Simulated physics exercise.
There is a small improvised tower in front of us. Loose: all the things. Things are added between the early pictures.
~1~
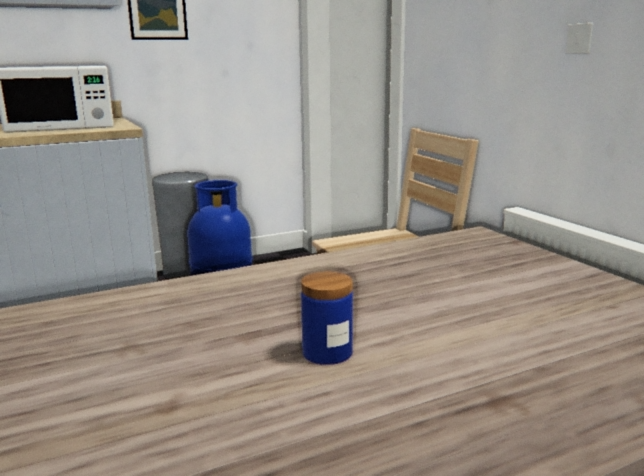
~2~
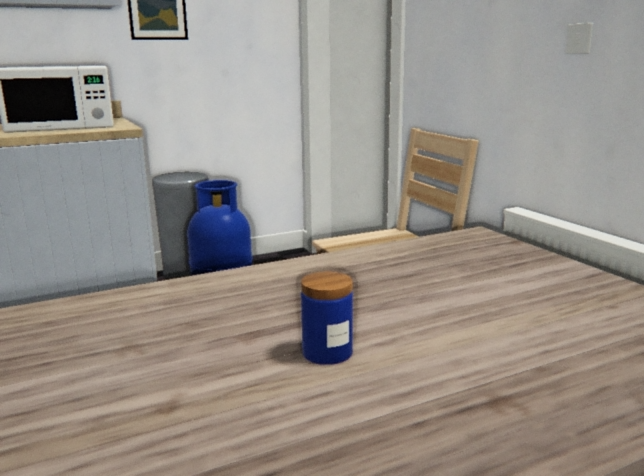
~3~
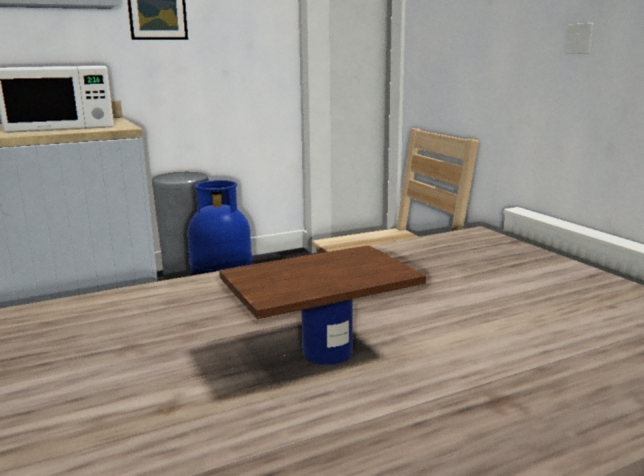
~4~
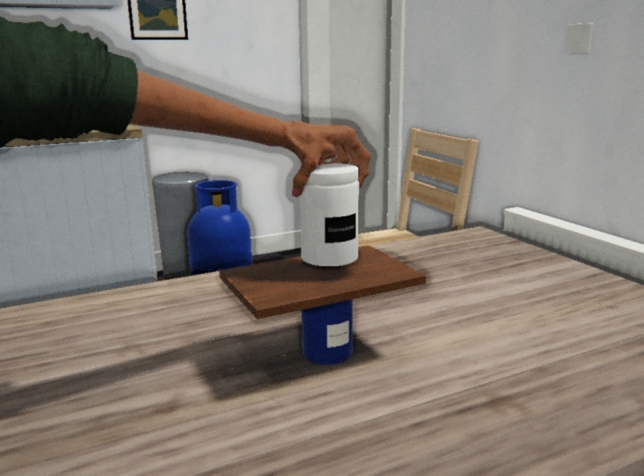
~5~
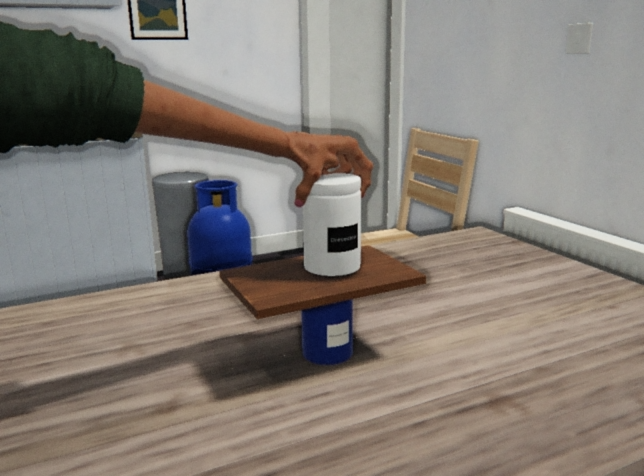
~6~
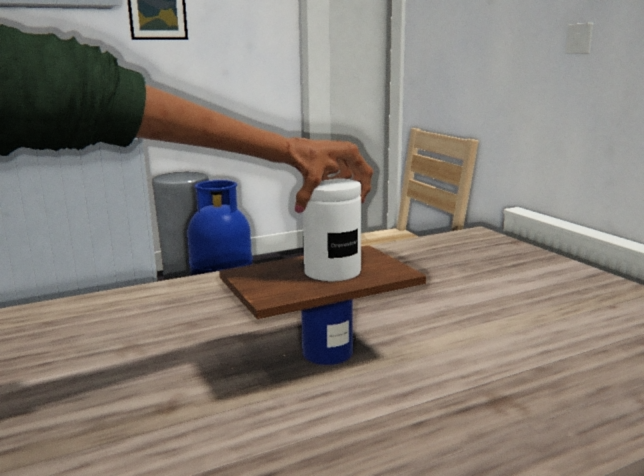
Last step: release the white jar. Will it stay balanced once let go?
Yes.
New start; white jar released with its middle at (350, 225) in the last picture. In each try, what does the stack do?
Then it holds.
Then, 0.30 s after the last picture, nothing has stirred.
Then, 0.70 s after the last picture, white jar resting near (332, 229).
At rest, all 3 in place. Seen from the same camera at the end, white jar near (332, 229). The stack stays up.
